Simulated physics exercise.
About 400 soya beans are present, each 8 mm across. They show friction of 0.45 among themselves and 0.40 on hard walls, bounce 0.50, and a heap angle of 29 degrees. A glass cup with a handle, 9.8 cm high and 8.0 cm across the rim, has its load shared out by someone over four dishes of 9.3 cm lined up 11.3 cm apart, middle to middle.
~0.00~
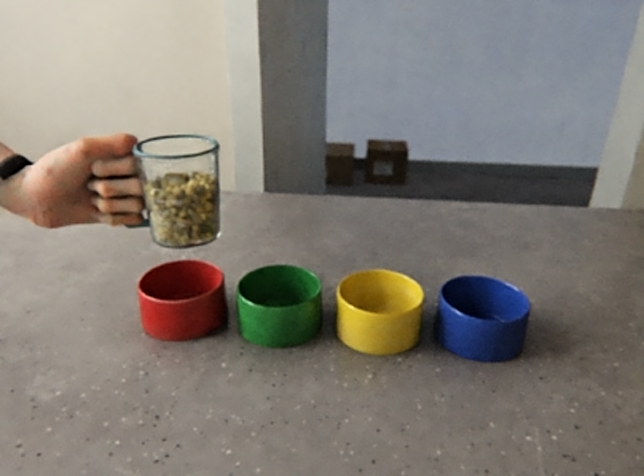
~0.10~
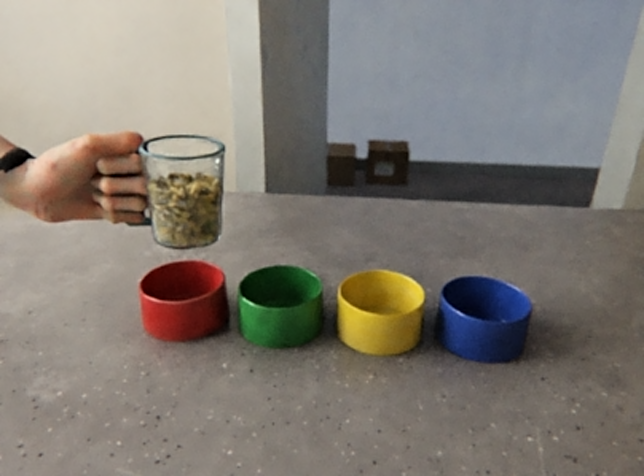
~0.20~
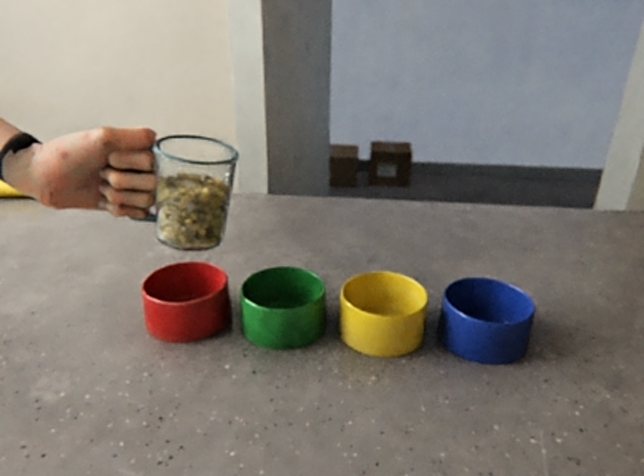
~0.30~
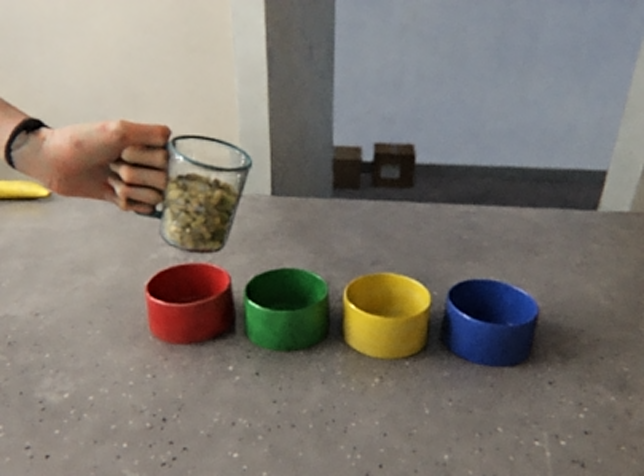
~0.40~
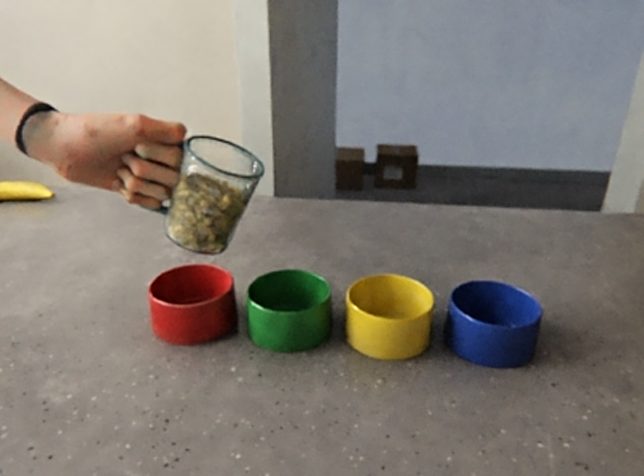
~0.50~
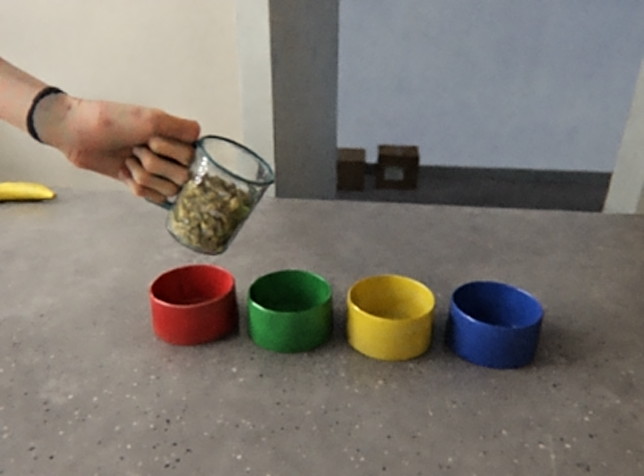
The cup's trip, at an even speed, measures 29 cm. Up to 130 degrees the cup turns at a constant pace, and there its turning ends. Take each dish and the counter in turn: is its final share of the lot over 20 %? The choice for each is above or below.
Red - below it, blue - below it, green - below it, yellow - above it, counter - above it.
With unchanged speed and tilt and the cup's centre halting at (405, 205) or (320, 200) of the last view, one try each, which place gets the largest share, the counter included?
Counter; counter.
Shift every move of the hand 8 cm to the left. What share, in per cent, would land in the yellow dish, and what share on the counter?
Yellow 0, counter 0.
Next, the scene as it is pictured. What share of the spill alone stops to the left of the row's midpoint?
Share: About 50 in a hundred.
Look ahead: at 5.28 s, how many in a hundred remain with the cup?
It should be near 0 per cent.
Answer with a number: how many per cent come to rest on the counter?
60 %.
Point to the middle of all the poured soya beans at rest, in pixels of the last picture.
After settling, the middle sits near (361, 328).
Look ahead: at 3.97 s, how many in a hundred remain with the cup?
About 0 percent of the load.
After 2.58 s, tilt 130 degrees; cup holds 0 %, green 5 %, yellow 35 %.
After 3.97 s, tilt 130 degrees; cup holds 0 %, green 5 %, yellow 35 %.
Then, at 5.28 s, tilt 130 degrees; cup holds 0 %, green 5 %, yellow 35 %.
In the end, at 5.6 s, red 0 %, blue 0 %, green 5 %, yellow 35 %, counter 60 %.
